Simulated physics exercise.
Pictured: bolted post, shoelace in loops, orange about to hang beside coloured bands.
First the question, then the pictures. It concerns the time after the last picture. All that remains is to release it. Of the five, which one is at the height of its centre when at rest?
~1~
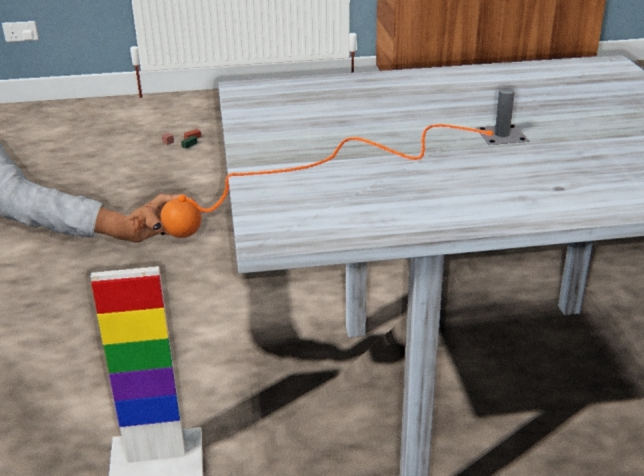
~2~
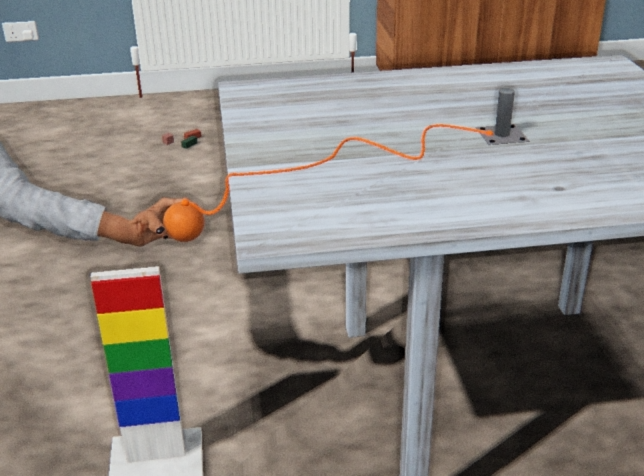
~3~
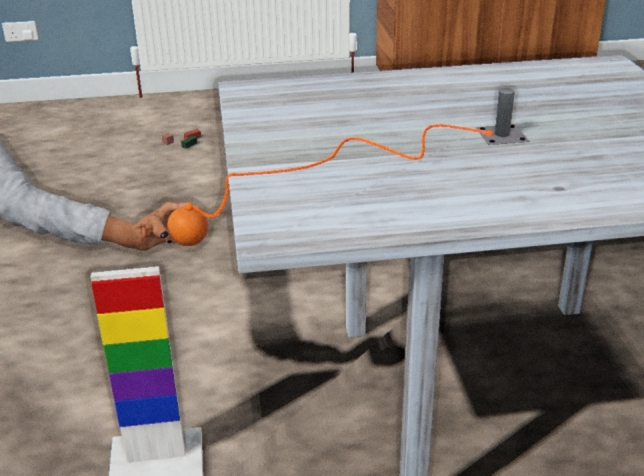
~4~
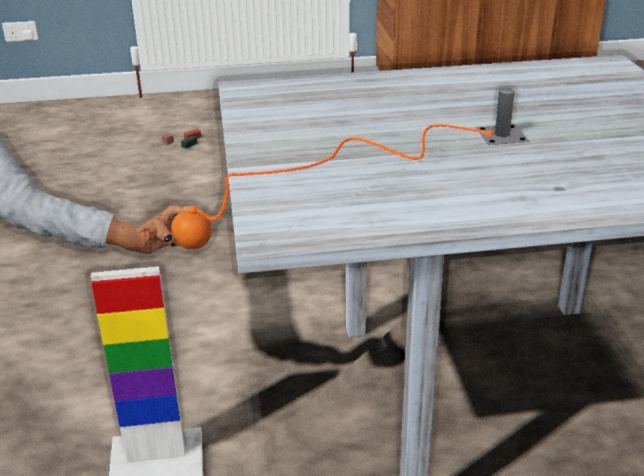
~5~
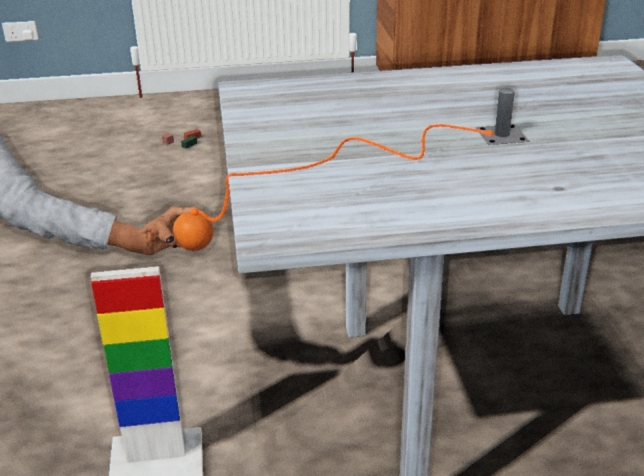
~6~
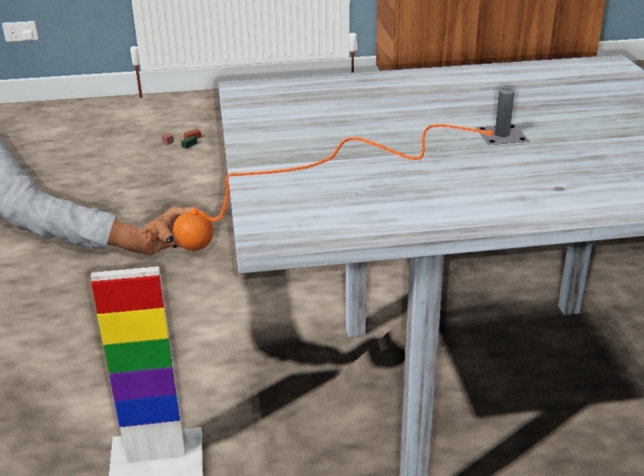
At rest, its centre is at the height of green.
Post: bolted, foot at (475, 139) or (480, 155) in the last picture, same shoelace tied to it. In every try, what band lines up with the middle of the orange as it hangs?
Answer, in order: Purple, purple.
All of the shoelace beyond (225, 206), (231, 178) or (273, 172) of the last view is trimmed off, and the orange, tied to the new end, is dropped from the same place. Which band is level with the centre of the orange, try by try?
Try 1: Yellow. Try 2: Red. Try 3: Above them all.
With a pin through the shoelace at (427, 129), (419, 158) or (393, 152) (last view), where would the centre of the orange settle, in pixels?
Approximately at (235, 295), at (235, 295) and at (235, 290), in that order.
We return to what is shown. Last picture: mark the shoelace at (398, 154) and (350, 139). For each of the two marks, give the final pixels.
In that view they sit near (331, 149) and near (271, 155).
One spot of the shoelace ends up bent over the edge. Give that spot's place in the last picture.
It's near (334, 156) in the last picture.
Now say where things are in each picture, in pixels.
The first picture shows orange (181, 218); red (128, 296); yellow (133, 327); green (138, 357); purple (143, 385); blue (148, 412).
The second picture shows orange (184, 222); shoelace through (454, 127) (423, 151) (370, 143) (323, 162) (245, 174).
The third picture shows orange (188, 226).
The fourth picture shows orange (192, 230); shoelace through (454, 127) (423, 151) (370, 143) (323, 162) (245, 174).
The fifth picture shows orange (193, 231).
The sixth picture shows orange (193, 231); shoelace through (454, 127) (423, 151) (370, 143) (323, 162) (245, 174).
Early on, orange near (235, 311); level with yellow.
Midway, orange near (246, 321); level with green.
Finally, orange near (239, 328); level with green. Its middle rests at the green band.
